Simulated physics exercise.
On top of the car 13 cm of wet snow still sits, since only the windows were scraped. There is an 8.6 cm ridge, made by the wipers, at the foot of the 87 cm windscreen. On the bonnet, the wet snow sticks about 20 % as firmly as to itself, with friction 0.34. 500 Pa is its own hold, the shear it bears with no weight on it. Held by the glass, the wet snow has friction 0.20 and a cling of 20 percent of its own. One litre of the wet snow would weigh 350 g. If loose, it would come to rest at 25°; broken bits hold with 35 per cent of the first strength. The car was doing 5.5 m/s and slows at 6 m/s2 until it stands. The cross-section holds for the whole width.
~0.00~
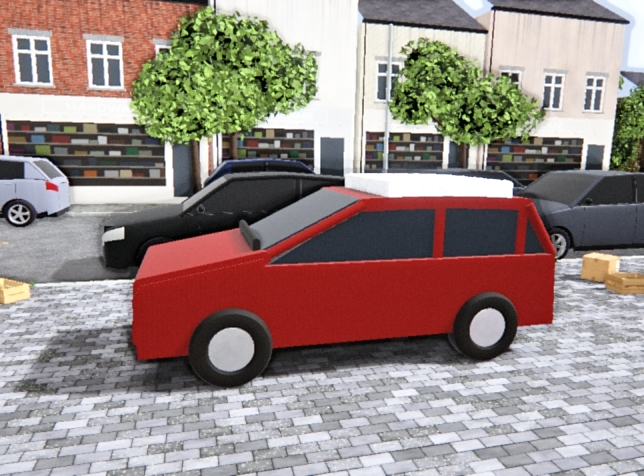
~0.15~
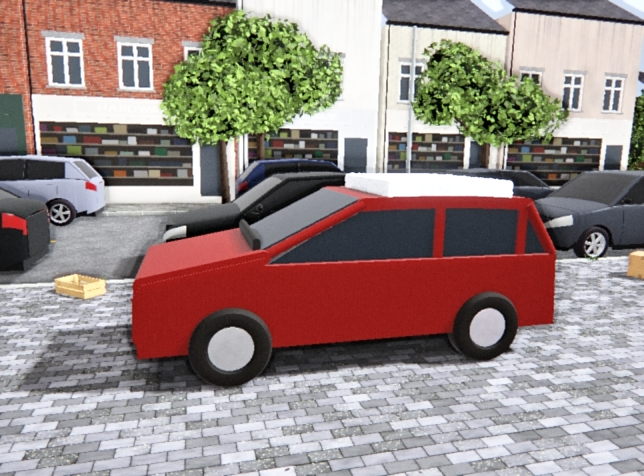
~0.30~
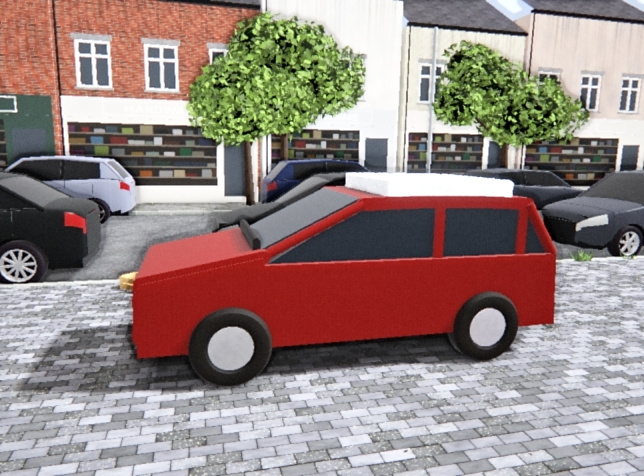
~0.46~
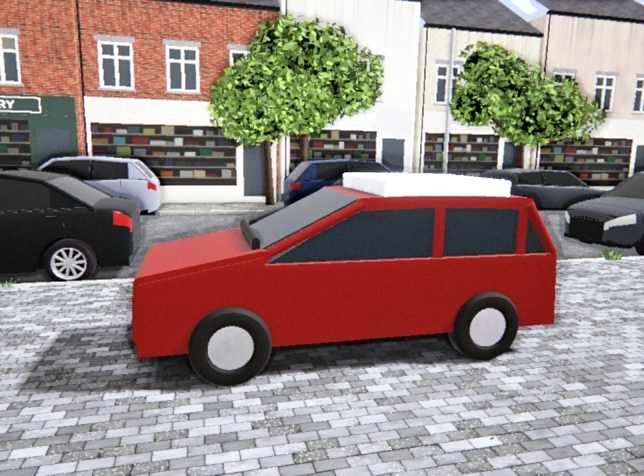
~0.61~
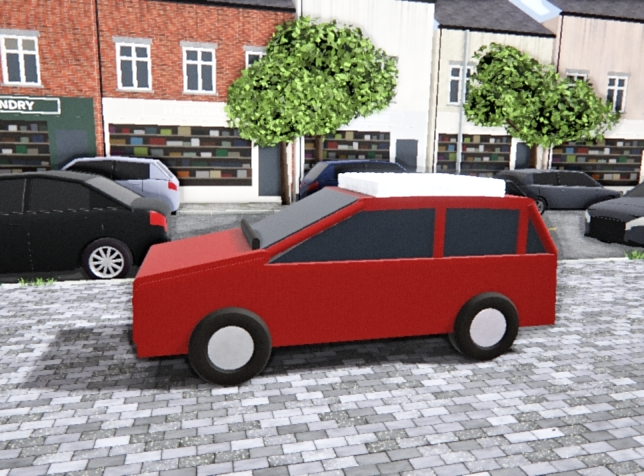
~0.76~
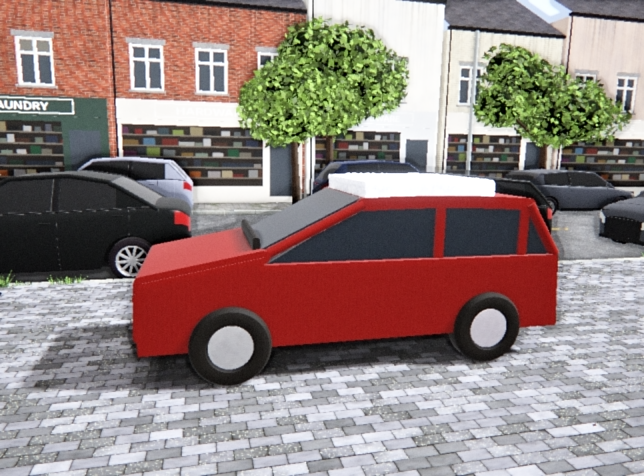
The clip shows a red car with a white slab of snow on its roof travelling left along a paved street, past parked cars, trees and shopfronts, as the slab slides slightly forward towards the windscreen.
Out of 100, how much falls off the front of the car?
About 0 out of 100.
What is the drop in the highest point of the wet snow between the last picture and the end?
Measured change: About 0 cm.
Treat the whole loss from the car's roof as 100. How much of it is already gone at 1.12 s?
Close to 60 percent.
After 1.12 s, 64 % of the snow is on the roof, 36 % on the glass, none on the bonnet and none has gone off the nose.
After 1.55 s, 42 % of the snow is on the roof, 49 % on the glass, 8 % on the bonnet and none has gone off the nose.
After 1.99 s, 42 % of the snow is on the roof, 49 % on the glass, 8 % on the bonnet and none has gone off the nose.
After 2.42 s, 42 % of the snow is on the roof, 49 % on the glass, 8 % on the bonnet and none has gone off the nose.
After 2.52 s, at the end, 42 % of the snow is on the roof, 49 % on the glass, 8 % on the bonnet and none has gone off the nose.
